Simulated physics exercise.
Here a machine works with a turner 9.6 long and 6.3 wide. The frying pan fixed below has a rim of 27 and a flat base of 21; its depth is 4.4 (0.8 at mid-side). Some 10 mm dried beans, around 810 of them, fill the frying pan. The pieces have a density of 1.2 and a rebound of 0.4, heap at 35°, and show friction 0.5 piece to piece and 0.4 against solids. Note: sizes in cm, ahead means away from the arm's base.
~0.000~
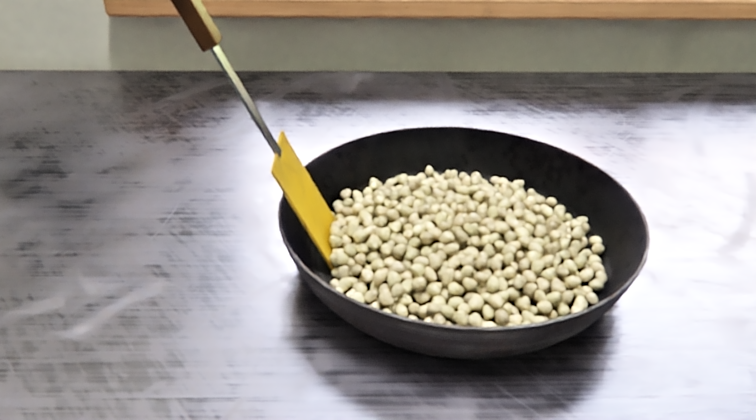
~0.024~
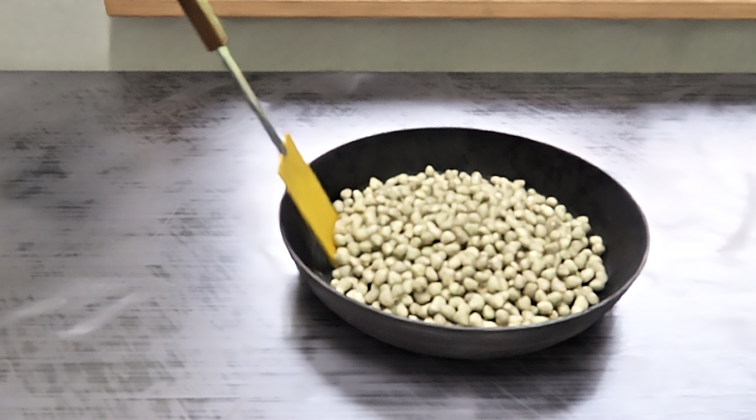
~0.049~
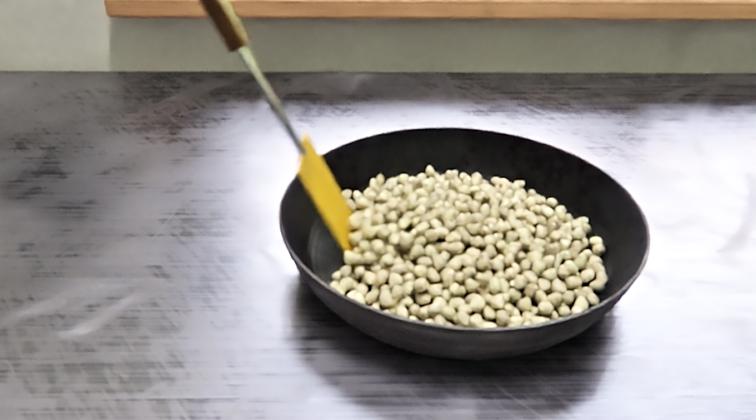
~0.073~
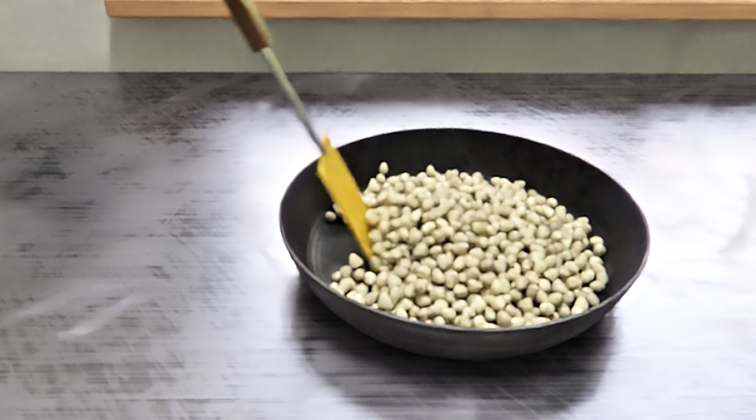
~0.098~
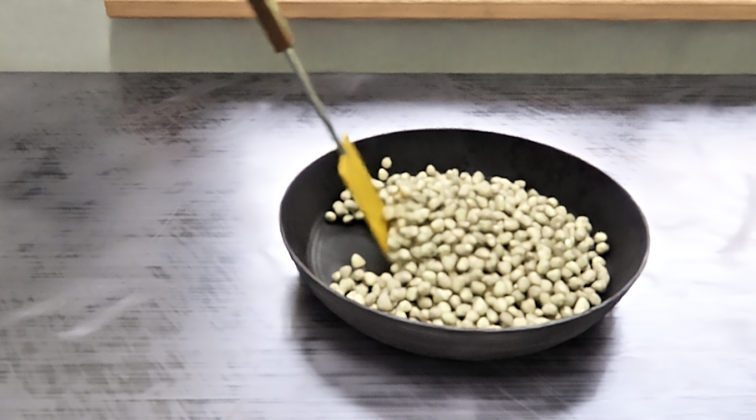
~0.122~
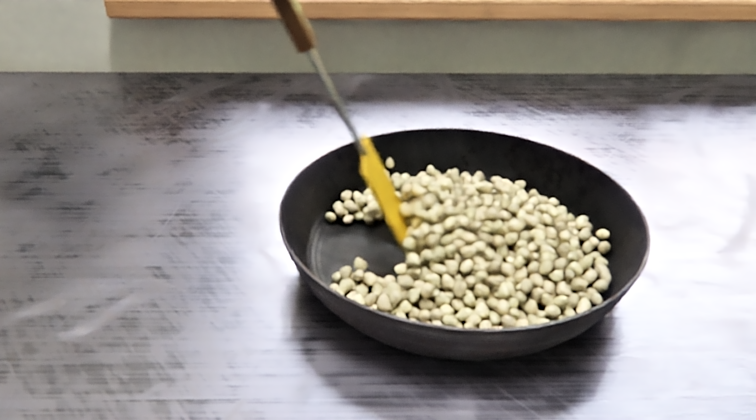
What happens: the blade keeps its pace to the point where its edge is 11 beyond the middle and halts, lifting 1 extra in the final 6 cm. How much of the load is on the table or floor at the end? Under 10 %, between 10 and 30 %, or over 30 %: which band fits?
The band that fits is between 10 and 30 %.
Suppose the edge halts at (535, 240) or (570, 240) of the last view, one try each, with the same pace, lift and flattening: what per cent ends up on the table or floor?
Estimates, in order: 0 % and 5 %.
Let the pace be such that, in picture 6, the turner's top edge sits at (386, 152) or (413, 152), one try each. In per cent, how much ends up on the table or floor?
Close to 20 per cent in the first try and close to 20 per cent in the second.
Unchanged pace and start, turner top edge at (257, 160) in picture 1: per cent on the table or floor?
About 10%.
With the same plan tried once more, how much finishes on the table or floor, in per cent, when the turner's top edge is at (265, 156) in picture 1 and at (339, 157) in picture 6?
10 %.
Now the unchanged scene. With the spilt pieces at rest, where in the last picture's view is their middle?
Near pixel (699, 261).
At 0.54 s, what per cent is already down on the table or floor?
My estimate is roughly 15 %.
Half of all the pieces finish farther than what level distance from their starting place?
Level distance of roughly 3 cm.
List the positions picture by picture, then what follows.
In the first frame, turner top edge at (277, 150), sloping 65°; upper third of the load around (452, 230), from x 330 to 600, top at y 170; 813 in the frying pan.
In the second frame, turner top edge at (282, 150), sloping 65°; upper third of the load around (451, 230), from x 330 to 600, top at y 170.
In the third frame, turner top edge at (302, 151), sloping 65°; upper third of the load around (449, 229), from x 330 to 600, top at y 170.
In the fourth frame, turner top edge at (322, 151), sloping 65°; upper third of the load around (451, 227), from x 330 to 600, top at y 170.
In the fifth frame, turner top edge at (343, 151), sloping 65°; upper third of the load around (458, 226), from x 330 to 605, top at y 165.
In the sixth frame, turner top edge at (364, 152), sloping 65°; upper third of the load around (464, 224), from x 330 to 605, top at y 165; 813 in the frying pan.
By 0.21 s, sloping 65°, highest piece 5 above the table; 813 in the frying pan.
By 0.29 s, sloping 65°, highest piece 6 above the table; 813 in the frying pan.
By 0.54 s, sloping 65°, highest piece 11 above the table; 693 in the frying pan, 104 on the table or floor, 16 on the blade or in flight.
By 1.59 s, sloping 65°, highest piece 5 above the table; 690 in the frying pan, 123 on the table or floor.
Final count, 690 in the frying pan, 123 on the table or floor. That is 15 % on the table or floor.
